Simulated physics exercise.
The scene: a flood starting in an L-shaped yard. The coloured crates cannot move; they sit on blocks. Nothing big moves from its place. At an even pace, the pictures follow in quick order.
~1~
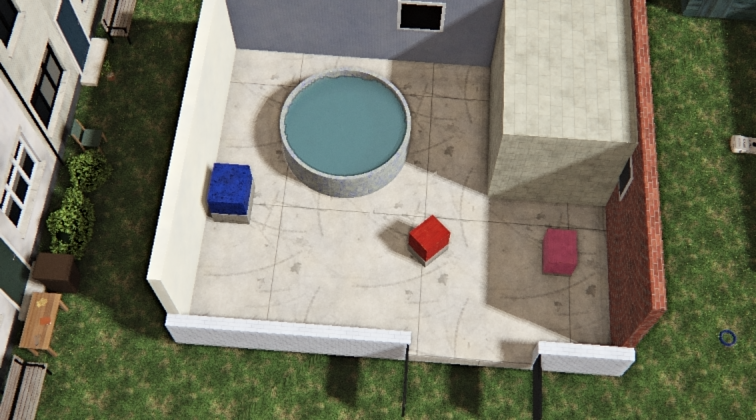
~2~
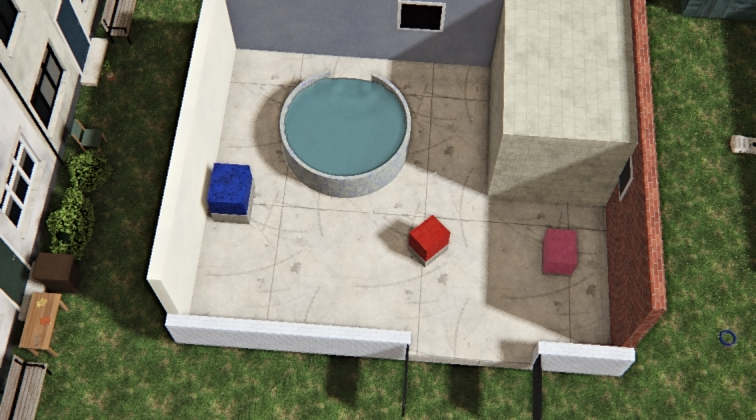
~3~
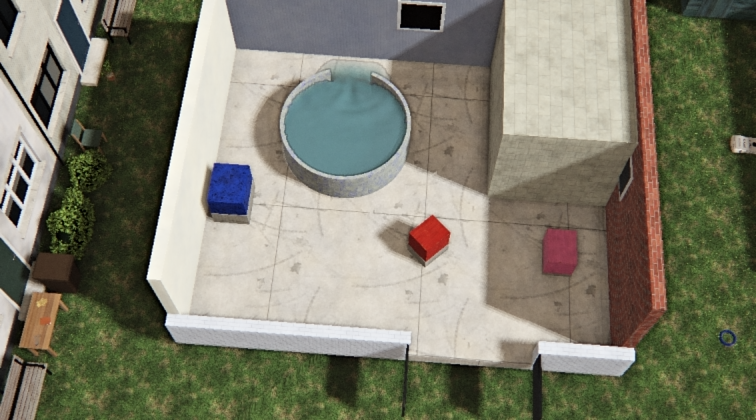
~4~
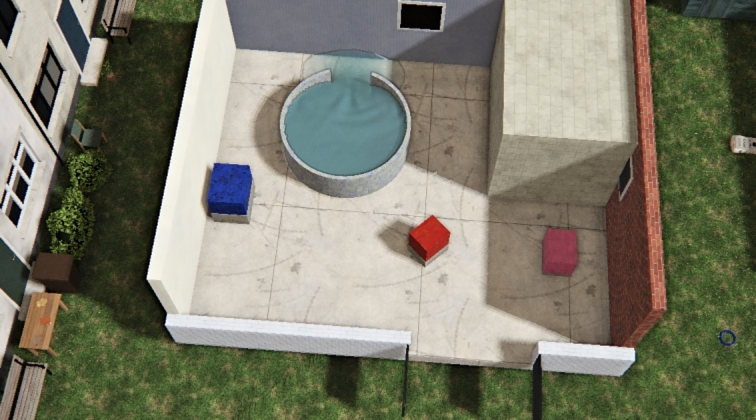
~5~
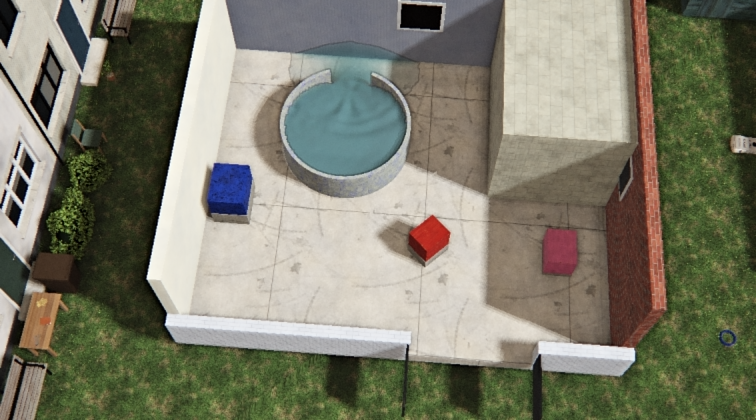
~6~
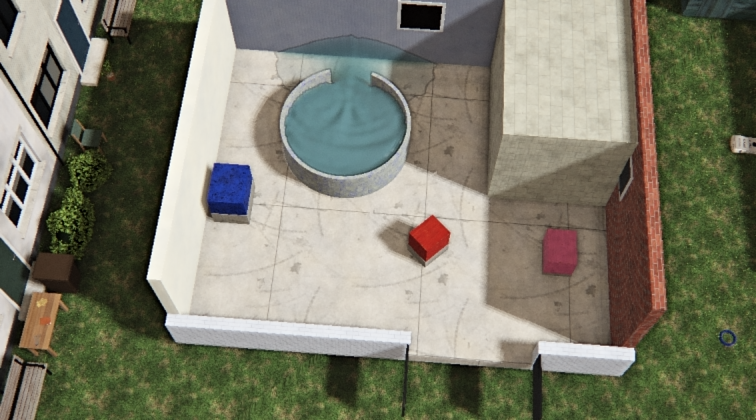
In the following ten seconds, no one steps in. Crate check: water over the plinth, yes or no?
Blue crate no, pink crate no, red crate no.
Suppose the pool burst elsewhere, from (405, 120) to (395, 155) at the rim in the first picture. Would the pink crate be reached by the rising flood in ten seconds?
Result: Pink crate is swamped.
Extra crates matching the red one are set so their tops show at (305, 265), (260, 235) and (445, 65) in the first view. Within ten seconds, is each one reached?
Crate one avoids the flood; crate two avoids the flood; crate three is touched by the flood.
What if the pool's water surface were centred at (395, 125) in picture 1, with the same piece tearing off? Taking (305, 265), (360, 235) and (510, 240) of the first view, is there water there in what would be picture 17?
Taking the three spots in order: Bare, bare, bare.
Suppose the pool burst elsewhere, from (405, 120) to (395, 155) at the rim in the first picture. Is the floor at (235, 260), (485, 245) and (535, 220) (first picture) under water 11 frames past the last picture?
Spot one spared, spot two inundated, spot three inundated.
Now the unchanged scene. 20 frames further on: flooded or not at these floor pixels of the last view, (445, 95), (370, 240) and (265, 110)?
First inundated, second spared, third inundated.
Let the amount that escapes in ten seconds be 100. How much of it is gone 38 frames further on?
I'd say about 35 per cent.
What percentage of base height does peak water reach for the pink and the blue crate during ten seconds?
30 and 70 per cent, roughly.
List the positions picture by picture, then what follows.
In the first picture, still water in the round tank at (346, 124).
In the second picture, the front is at a hidden place, out from the gap on the round tank's far side.
In the third picture, water pours out on the round tank's far side and has run to (332, 63).
In the fourth picture, water pours out on the round tank's far side and has run to (315, 55).
In the fifth picture, water pours out on the round tank's far side and has run to (417, 63).
In the sixth picture, water pours out on the round tank's far side and has run to (435, 64).
A moment on, water covers 15 % of the floor; the blue crate not reached, the pink crate not reached, the red crate not reached.
Next, water covers 25 % of the floor; the blue crate not reached, the pink crate not reached, the red crate not reached.
Then, water covers 50 % of the floor; the blue crate water round its plinth, the pink crate not reached, the red crate water round its plinth.
Later, water covers 85 % of the floor; the blue crate water round its plinth, the pink crate water round its plinth, the red crate water round its plinth.
In the end, water covers 95 % of the floor; the blue crate stayed above the water, the pink crate stayed above the water, the red crate stayed above the water.
